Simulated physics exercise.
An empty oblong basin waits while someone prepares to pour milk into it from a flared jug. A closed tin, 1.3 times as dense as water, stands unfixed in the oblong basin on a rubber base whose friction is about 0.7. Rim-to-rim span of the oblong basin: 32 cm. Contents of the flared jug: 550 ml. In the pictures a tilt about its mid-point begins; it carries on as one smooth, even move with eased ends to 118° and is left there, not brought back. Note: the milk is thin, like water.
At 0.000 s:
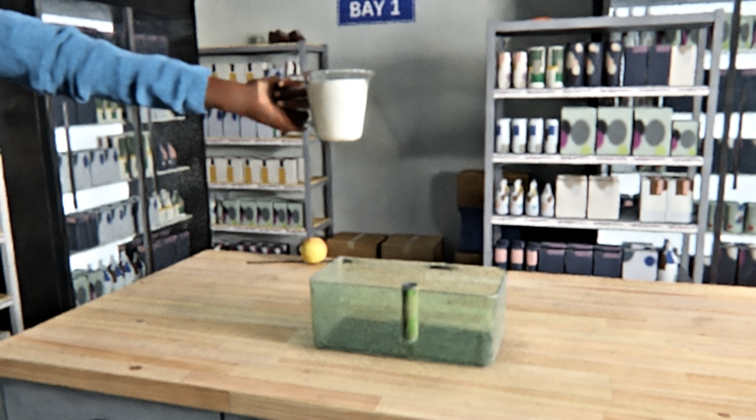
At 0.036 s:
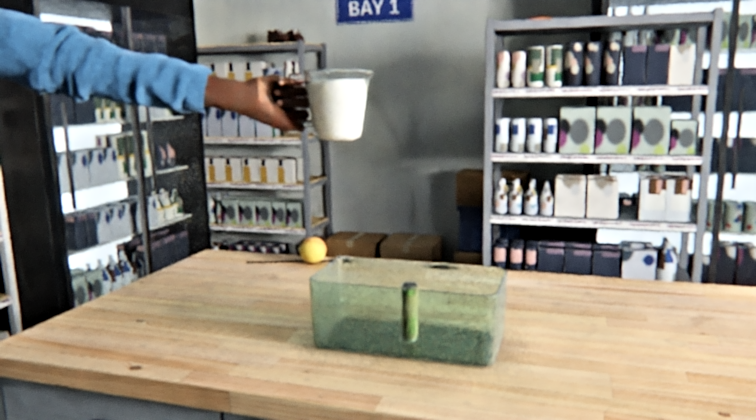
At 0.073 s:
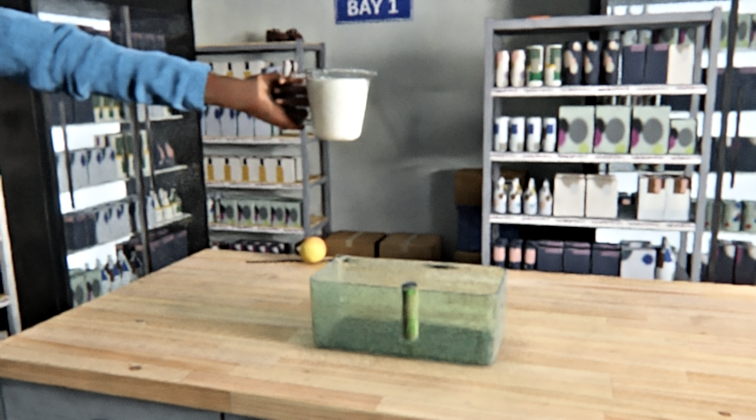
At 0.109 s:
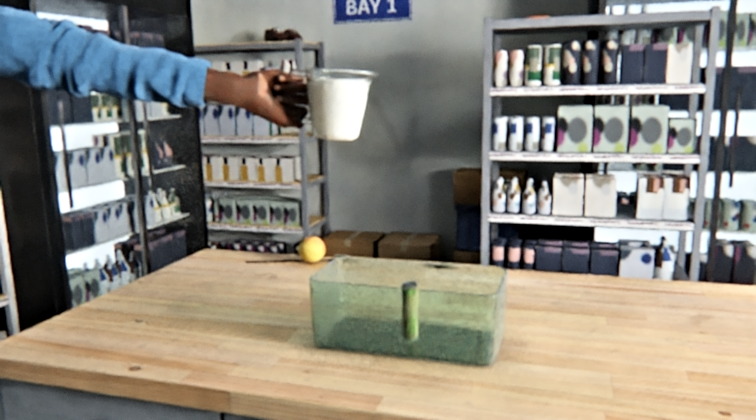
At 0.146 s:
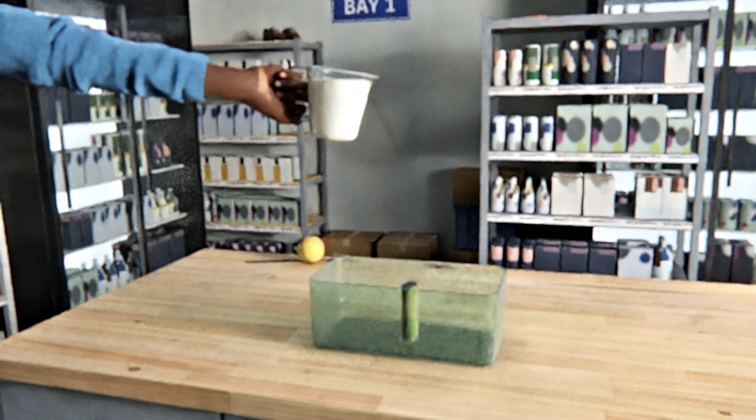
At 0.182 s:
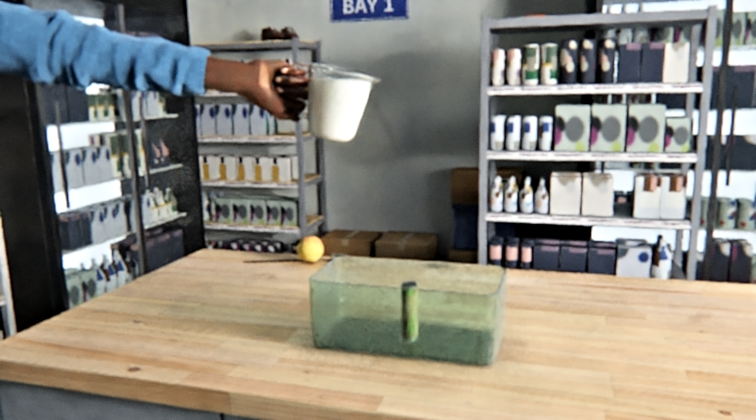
A clear jug of milk, held by a hand in a blue sleeve above a greenish see-through basin on a wooden table, stayed nearly level at first, then tilted slightly to the right.
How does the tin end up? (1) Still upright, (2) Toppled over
Still upright.
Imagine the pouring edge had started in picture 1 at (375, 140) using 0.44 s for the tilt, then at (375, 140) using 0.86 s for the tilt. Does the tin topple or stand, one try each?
First it falls; then it falls.
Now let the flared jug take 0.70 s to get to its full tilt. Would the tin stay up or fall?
After the tilt, the tin is still standing.
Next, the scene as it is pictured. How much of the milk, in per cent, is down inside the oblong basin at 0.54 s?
Near 1 in a hundred.
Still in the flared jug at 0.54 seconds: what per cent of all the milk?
Portion remaining: Approx. 64 per cent.
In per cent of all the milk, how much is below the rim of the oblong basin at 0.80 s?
Some 56 percent of the total.
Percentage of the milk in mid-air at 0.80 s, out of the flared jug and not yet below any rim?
Airborne fraction: Approx. 36 %.
By 0.54 s the tilt is 81° and 64 per cent is still to pour; the tin stands where it began.
By 0.80 s the tilt is 116° and 6 per cent is still to pour; the tin stands where it began.
By 1.07 s the tilt is 118° and 0 per cent is still to pour; the tin stands where it began.
By 1.36 s the tilt is 118° and 0 per cent is still to pour; the tin stands where it began.
At rest the tin stands where it began.
